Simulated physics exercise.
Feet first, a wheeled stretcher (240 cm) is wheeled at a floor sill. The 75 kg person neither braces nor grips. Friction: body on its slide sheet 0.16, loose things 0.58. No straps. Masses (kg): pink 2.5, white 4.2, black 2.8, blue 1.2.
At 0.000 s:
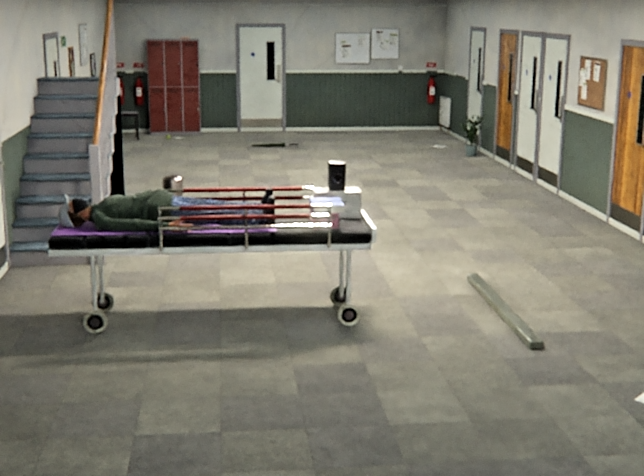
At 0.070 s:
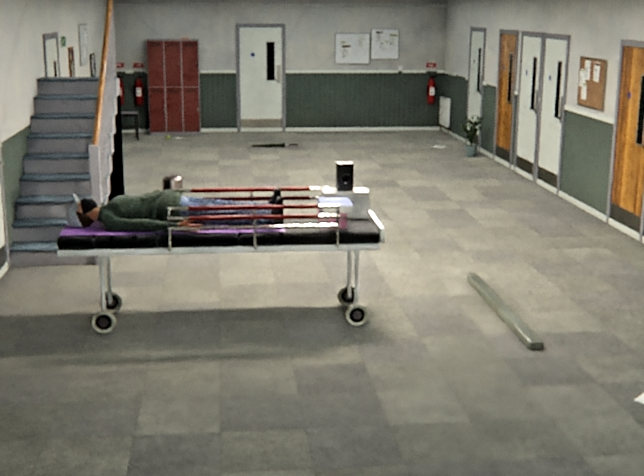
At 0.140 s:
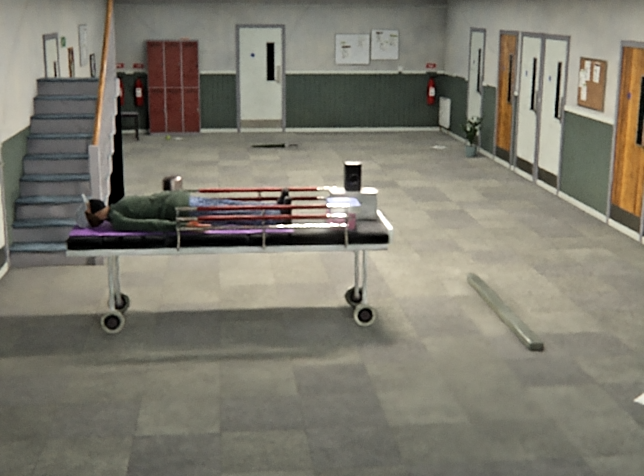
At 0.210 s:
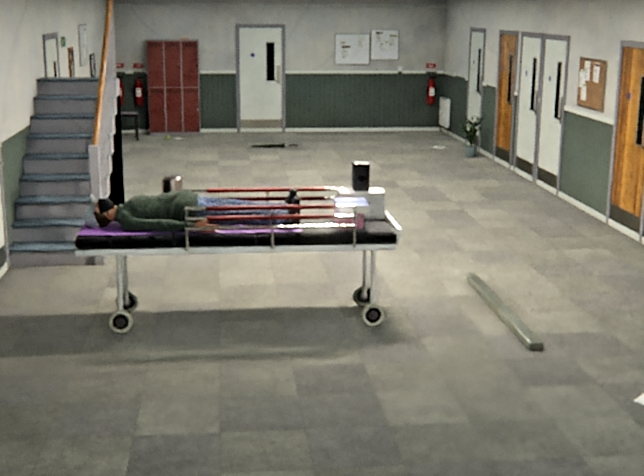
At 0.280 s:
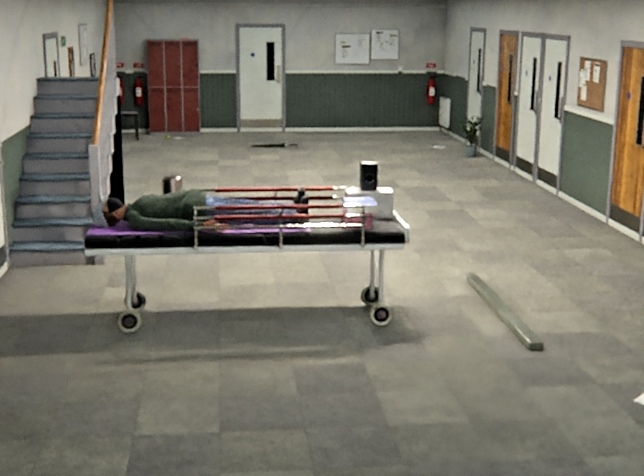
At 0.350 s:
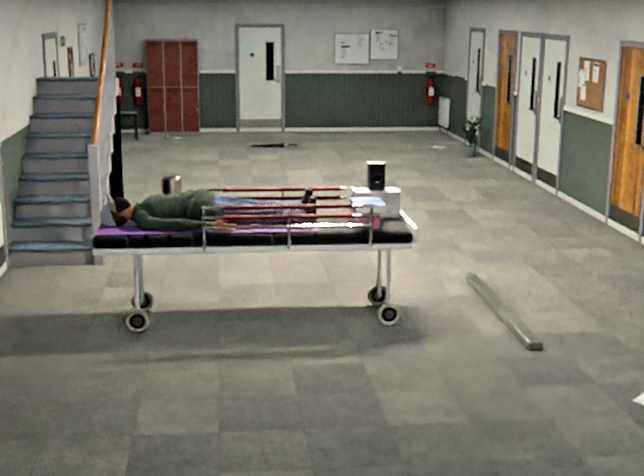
A wheeled stretcher carrying a person lying flat, with a black device and a pale box near the feet, rolls slowly feet first to the right across a tiled hallway floor, passing the staircase on the left.
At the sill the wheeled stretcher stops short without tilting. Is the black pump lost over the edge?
The black pump clings on.
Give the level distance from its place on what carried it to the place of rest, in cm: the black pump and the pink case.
Black pump 5, pink case 5.
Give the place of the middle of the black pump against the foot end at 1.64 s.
Some 20 cm short of it.
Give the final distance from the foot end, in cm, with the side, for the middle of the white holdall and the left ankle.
White holdall 20 short, left ankle 60 short.
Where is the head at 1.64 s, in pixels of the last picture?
Near (258, 212).
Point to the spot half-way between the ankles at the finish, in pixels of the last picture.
Near (442, 213).
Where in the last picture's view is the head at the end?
Near (262, 212).
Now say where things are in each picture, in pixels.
The first frame shows black pump (337, 176), left ankle (262, 211), pink case (324, 217); 116 cm from contact.
The second frame shows black pump (345, 176), left ankle (270, 211), pink case (332, 217); 109 cm from contact.
The third frame shows black pump (353, 176), left ankle (278, 211), pink case (340, 217); 103 cm from contact.
The fourth frame shows black pump (361, 176), left ankle (286, 211), pink case (349, 217); 96 cm from contact.
The fifth frame shows black pump (369, 176), left ankle (294, 211), pink case (357, 217); 90 cm from contact.
The sixth frame shows black pump (376, 176), left ankle (302, 210), pink case (365, 217); 83 cm from contact.
It happens at 1.24 s.
After 1.39 s the black pump is 16 cm short of the foot end, tilted 10°, near (486, 174) in the last picture's view; the left ankle 72 cm short of the foot end.
After 1.64 s the black pump is 19 cm short of the foot end, tilted 5°, near (483, 174) in the last picture's view.
After 1.94 s the black pump is 18 cm short of the foot end, tilted 0°, near (484, 175) in the last picture's view.
At rest, 2.1 s, pink case stays on; white holdall stays on; black pump stays on; blue folder stays on; left ankle stops short of the foot end.
